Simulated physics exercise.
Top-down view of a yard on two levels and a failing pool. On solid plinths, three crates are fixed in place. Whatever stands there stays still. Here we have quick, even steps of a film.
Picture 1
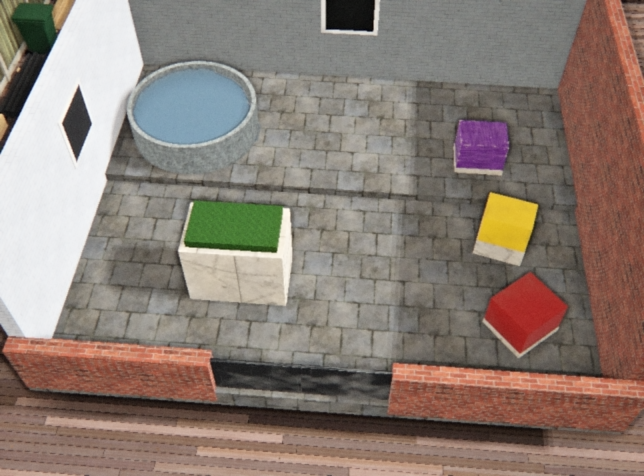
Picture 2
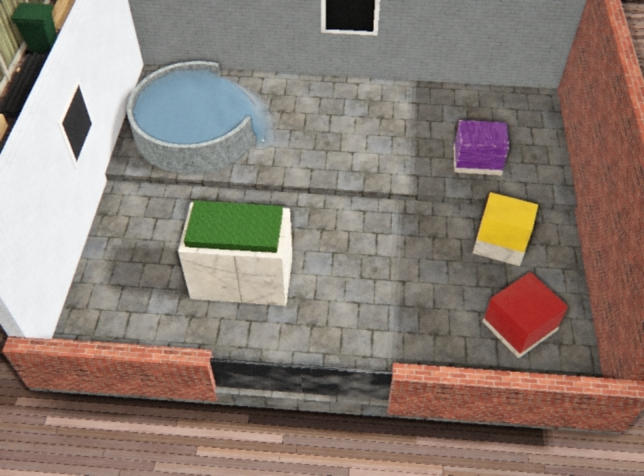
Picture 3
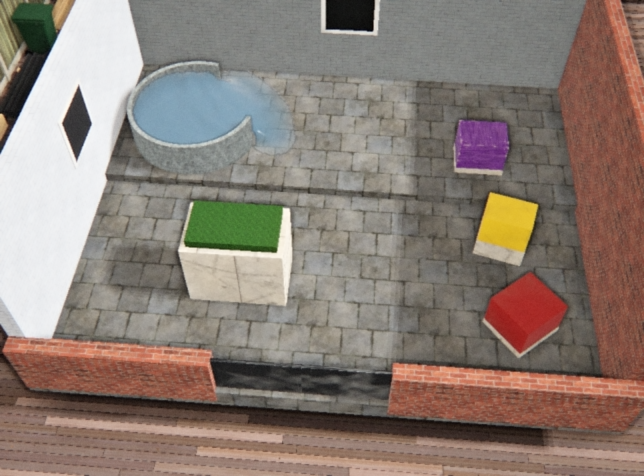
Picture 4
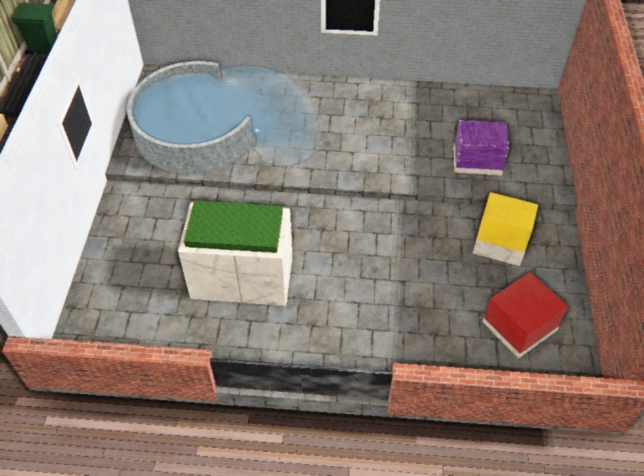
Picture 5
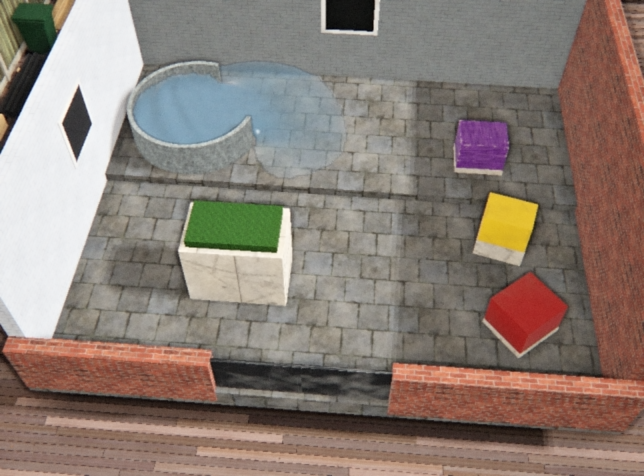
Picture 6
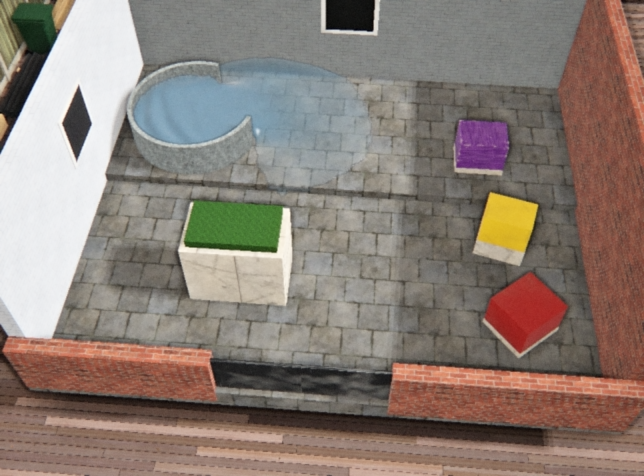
Water in a round stone-walled tank at the upper left sits still, then pours out through a gap that opens on the tank's right side. It spreads rightward across the grey paving in a widening, thinning sheet, while the green-topped block and the purple, yellow and red blocks stay put.
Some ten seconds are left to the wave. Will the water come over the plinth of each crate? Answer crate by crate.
The purple crate: Yes, water reaches it. The red crate: Yes, water reaches it. The yellow crate: No, it stays dry.
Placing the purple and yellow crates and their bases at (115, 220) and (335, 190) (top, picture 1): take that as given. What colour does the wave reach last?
I would point to the purple crate.
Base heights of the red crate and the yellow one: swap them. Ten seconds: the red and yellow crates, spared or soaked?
In short: Red is not reached; yellow is reached.
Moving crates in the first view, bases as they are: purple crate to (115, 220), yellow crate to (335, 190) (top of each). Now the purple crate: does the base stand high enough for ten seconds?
The purple crate is left dry.
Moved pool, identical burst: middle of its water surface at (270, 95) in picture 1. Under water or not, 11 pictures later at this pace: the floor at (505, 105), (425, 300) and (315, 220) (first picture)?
Taking the three spots in order: Swamped, bare, bare.
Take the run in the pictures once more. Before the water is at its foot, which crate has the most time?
Clearly the crate marked red.
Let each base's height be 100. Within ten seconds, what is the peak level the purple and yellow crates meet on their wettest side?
Roughly 170 percent, then 50 percent.
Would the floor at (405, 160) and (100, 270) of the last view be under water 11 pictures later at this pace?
Going by the order given, the first is inundated and the second still bare.
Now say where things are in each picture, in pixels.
The first picture shows the round tank at (193, 106) is whole and still.
In the second picture, water pours out at (250, 105) and has run to a hidden place.
In the third picture, the front is at (284, 149), out from the gap at (250, 106).
In the fourth picture, water pours out at (250, 107) and has run to (304, 155).
In the fifth picture, water pours out at (250, 107) and has run to (336, 152).
In the sixth picture, the front is at (360, 151), out from the gap at (250, 107).
A moment on, water covers 25 % of the floor; the purple crate water round its plinth, the red crate not reached, the yellow crate not reached.
Next, water covers 35 % of the floor; the purple crate water round its plinth, the red crate not reached, the yellow crate not reached.
Then, water covers 40 % of the floor; the purple crate water round its plinth, the red crate not reached, the yellow crate water round its plinth.
Later, water covers 60 % of the floor; the purple crate water round its plinth, the red crate water round its plinth, the yellow crate water round its plinth.
In the end, water covers 80 % of the floor; the purple crate was topped, the red crate was topped, the yellow crate stayed above the water.
